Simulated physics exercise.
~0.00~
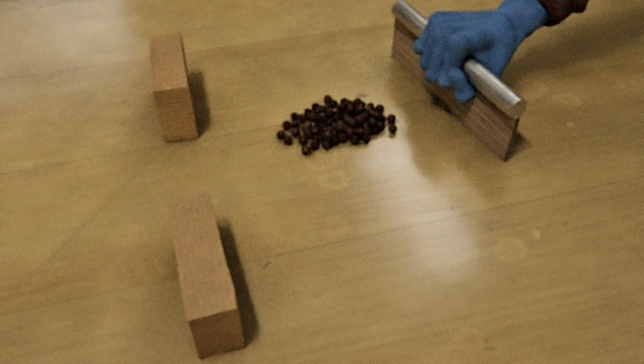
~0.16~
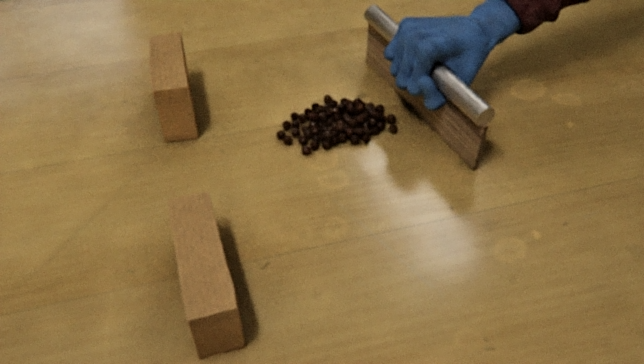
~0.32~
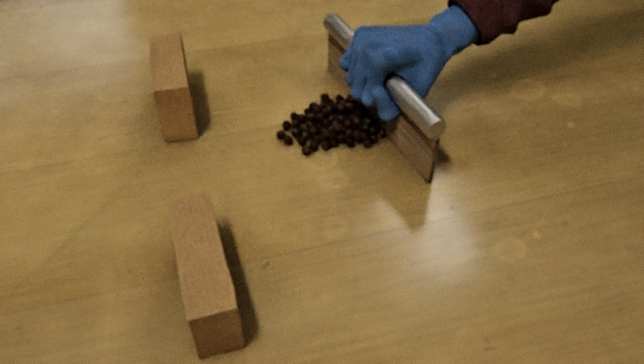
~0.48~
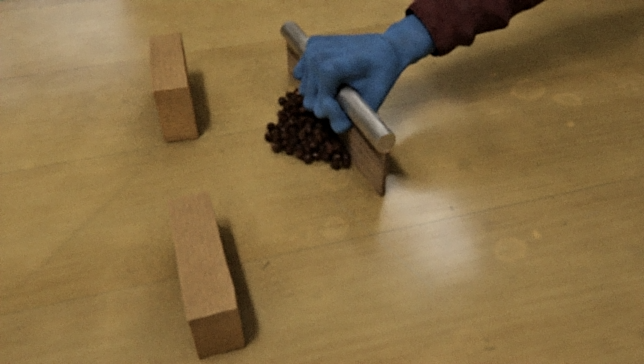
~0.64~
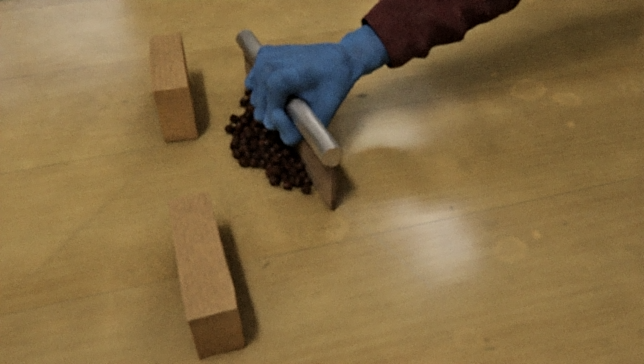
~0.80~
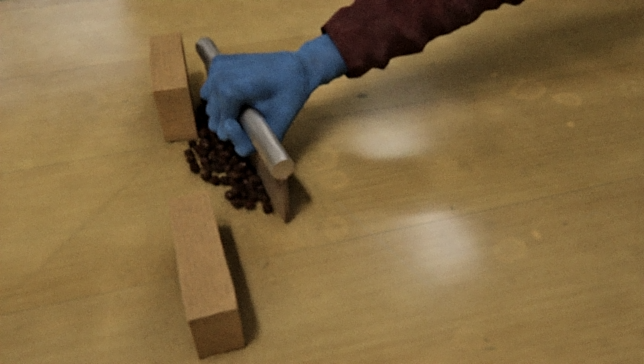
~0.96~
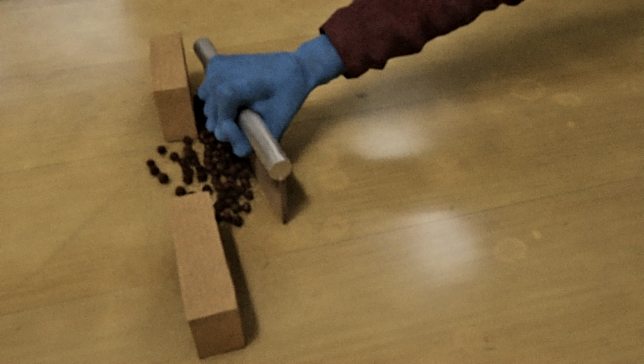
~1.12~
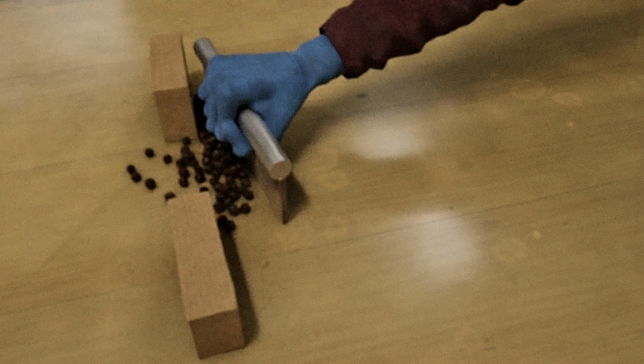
On a wooden surface, a blue-gloved hand pushing dark round pieces left with a scraper, a few spilling between two blocks.
